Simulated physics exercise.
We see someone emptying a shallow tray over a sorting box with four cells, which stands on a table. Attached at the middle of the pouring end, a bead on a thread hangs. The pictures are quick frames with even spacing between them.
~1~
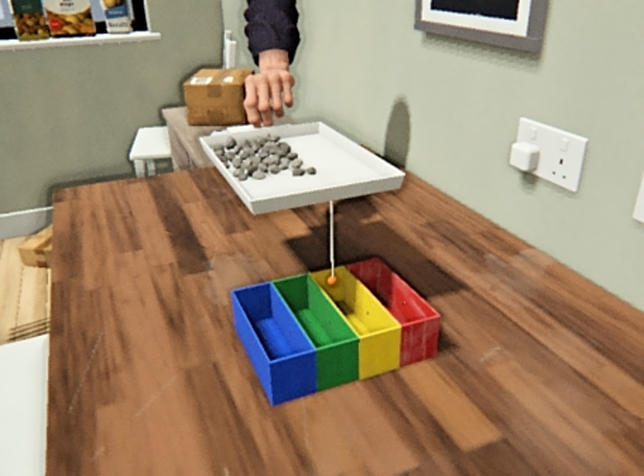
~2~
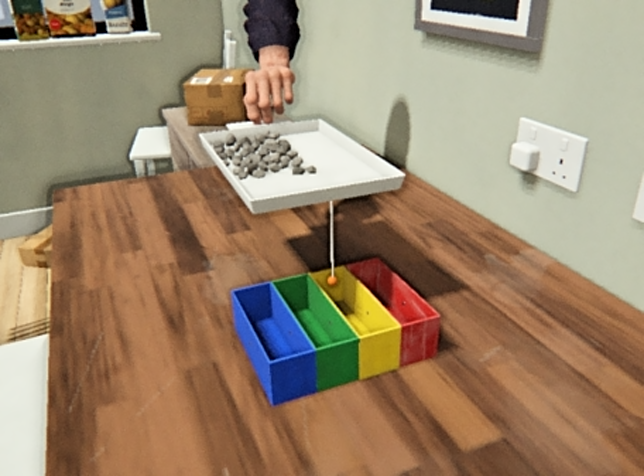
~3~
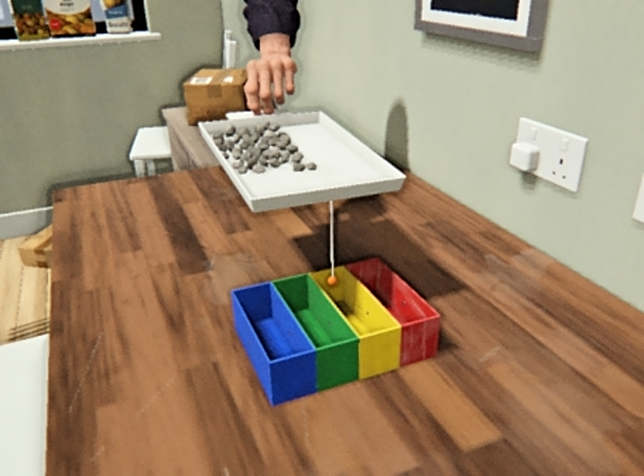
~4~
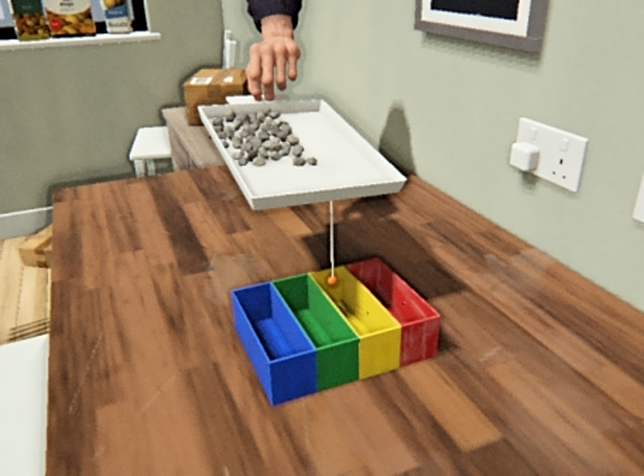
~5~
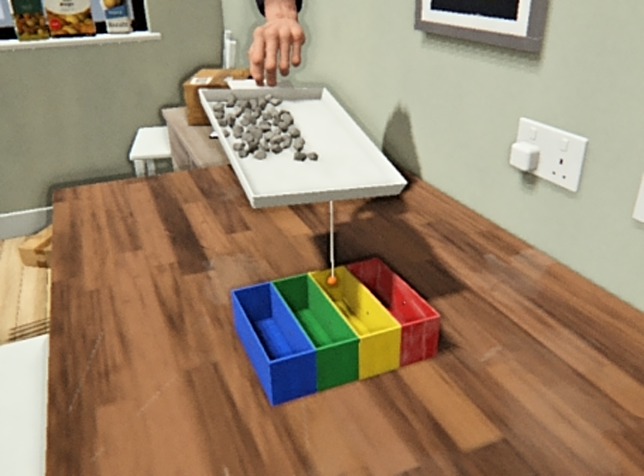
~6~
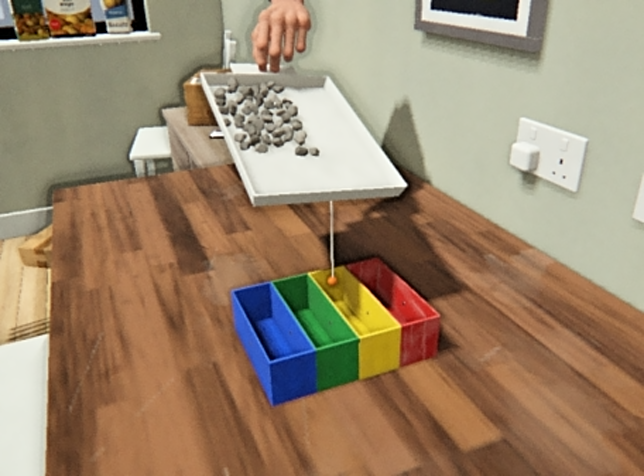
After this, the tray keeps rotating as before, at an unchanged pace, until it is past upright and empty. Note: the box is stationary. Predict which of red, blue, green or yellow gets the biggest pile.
The biggest pile lands in red.
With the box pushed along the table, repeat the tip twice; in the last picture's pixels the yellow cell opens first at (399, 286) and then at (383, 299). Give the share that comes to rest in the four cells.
In order: 90 percent, then 100 percent.
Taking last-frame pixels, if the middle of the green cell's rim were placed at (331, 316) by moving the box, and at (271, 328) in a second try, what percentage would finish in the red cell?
Roughly 40% first, roughly 20% second.
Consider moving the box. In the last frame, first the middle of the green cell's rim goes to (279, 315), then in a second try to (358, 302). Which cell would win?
The red cell, then the yellow one.
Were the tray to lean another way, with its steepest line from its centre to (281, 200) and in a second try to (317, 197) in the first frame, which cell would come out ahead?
Well, with the first heading it's blue, and with the second it's the green cell.
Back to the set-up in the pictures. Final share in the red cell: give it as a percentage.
About 50 %.
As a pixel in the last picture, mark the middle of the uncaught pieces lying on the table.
Once everything settles, the pieces are centred near (518, 400).
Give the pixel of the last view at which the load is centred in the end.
I'd place the middle at about (397, 334).
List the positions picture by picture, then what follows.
The first frame shows corners of the pouring end near (253, 199) and (400, 174), level; middle of the load near (264, 155), bits of gravel; bead on its thread near (333, 281); blue cell near (293, 374); green cell near (338, 361); yellow cell near (380, 349); red cell near (419, 337).
The second frame shows corners of the pouring end near (253, 198) and (400, 174), level; middle of the load near (264, 153).
The third frame shows corners of the pouring end near (254, 197) and (401, 176), tipped barely, lowest at the right corner; middle of the load near (264, 146).
The fourth frame shows corners of the pouring end near (255, 196) and (402, 178), tipped a little, lowest at the right corner; middle of the load near (265, 135).
The fifth frame shows corners of the pouring end near (256, 194) and (402, 181), tipped clearly, lowest at the right corner; middle of the load near (266, 125).
The sixth frame shows corners of the pouring end near (257, 193) and (402, 184), tipped clearly, lowest at the right corner; middle of the load near (267, 114); blue cell near (293, 374); green cell near (338, 361); yellow cell near (380, 349); red cell near (419, 337).
Shortly afterwards, tray tipped steeply; the bulk on the tray; a little falling or outside the box.
Next, tray tipped past a quarter turn; near a third on the tray; near a quarter in the red cell; a little in the yellow cell; only a few in the green cell; near a quarter falling or outside the box.
Some moments later, tray tipped past a quarter turn; near half in the red cell; near a quarter in the yellow cell; a little in the green cell; near a quarter falling or outside the box.
In the end, tray tipped past a quarter turn; near half in the red cell; near a quarter in the yellow cell; a little in the green cell; none at all in the blue cell; near a quarter outside the box.
